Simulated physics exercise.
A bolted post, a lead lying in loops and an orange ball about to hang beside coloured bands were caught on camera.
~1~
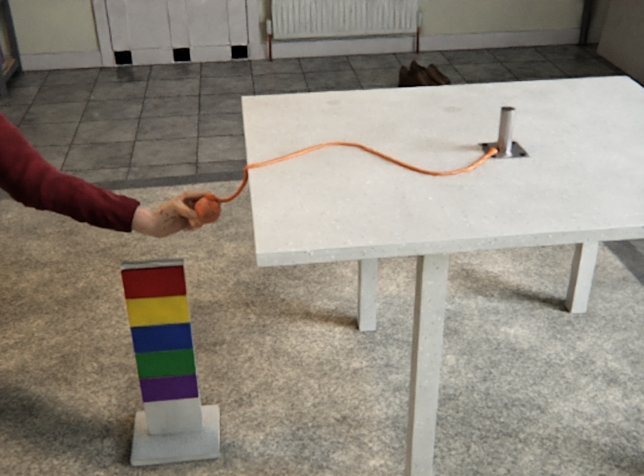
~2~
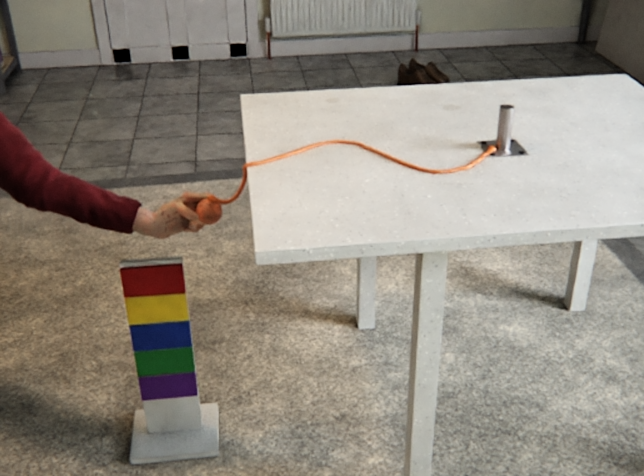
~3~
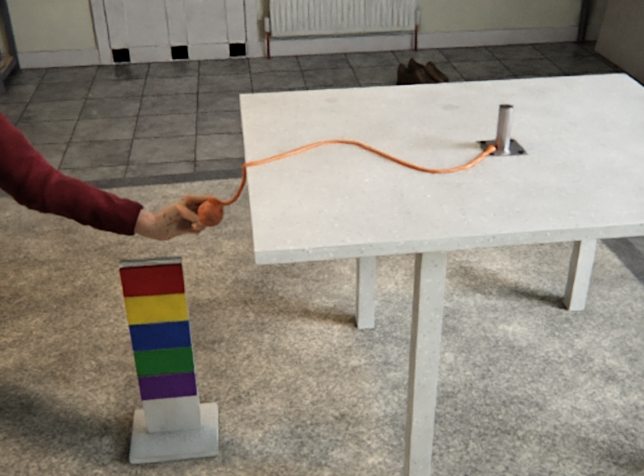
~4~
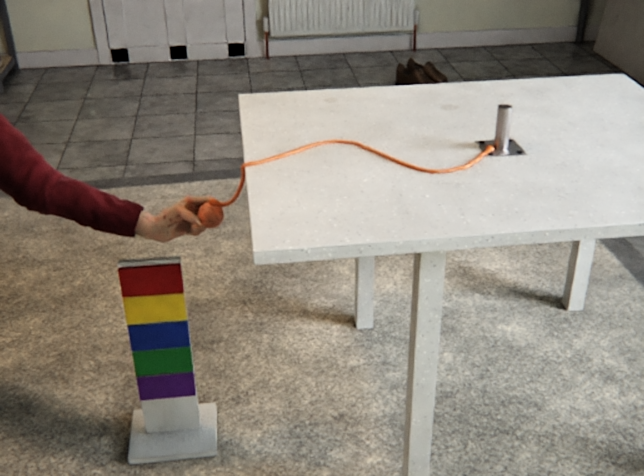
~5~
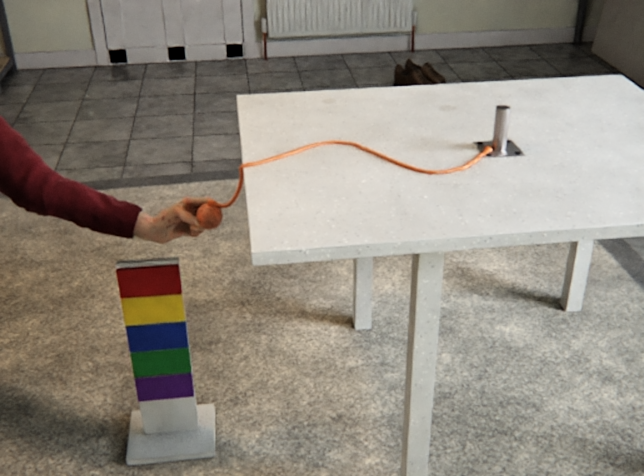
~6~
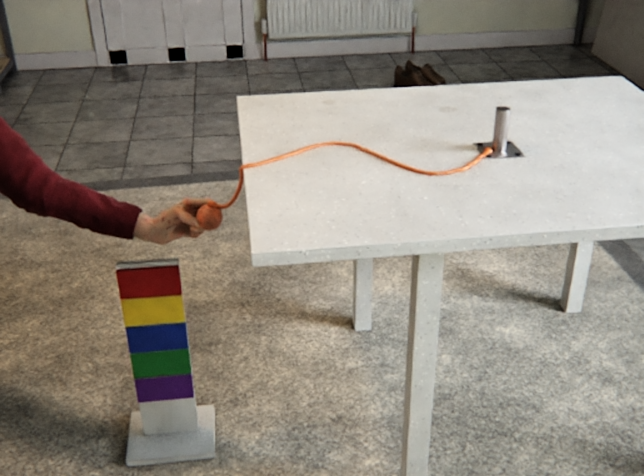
A hand in a dark red sleeve barely moved as it held an orange ball above a striped stand, while the attached orange cord lay in loose curves across the white table to a short post.
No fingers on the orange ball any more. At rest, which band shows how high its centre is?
The yellow band shows it.
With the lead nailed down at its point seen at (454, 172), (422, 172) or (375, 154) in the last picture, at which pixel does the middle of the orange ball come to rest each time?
Roughly (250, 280), (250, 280) and (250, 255), in that order.
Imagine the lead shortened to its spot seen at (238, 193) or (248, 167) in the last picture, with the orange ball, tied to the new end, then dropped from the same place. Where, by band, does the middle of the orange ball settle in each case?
First try: Red; second try: No band.
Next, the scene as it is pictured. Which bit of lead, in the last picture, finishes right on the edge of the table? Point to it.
Pixel (305, 149) or thereabouts.
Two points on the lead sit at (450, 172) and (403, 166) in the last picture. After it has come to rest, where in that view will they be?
They end up at (419, 155) and (369, 158).
Early on, ball near (261, 289); level with yellow.
Midway, ball near (239, 299); level with yellow.
Finally, ball near (247, 298); level with yellow. Its centre hangs level with the yellow band.
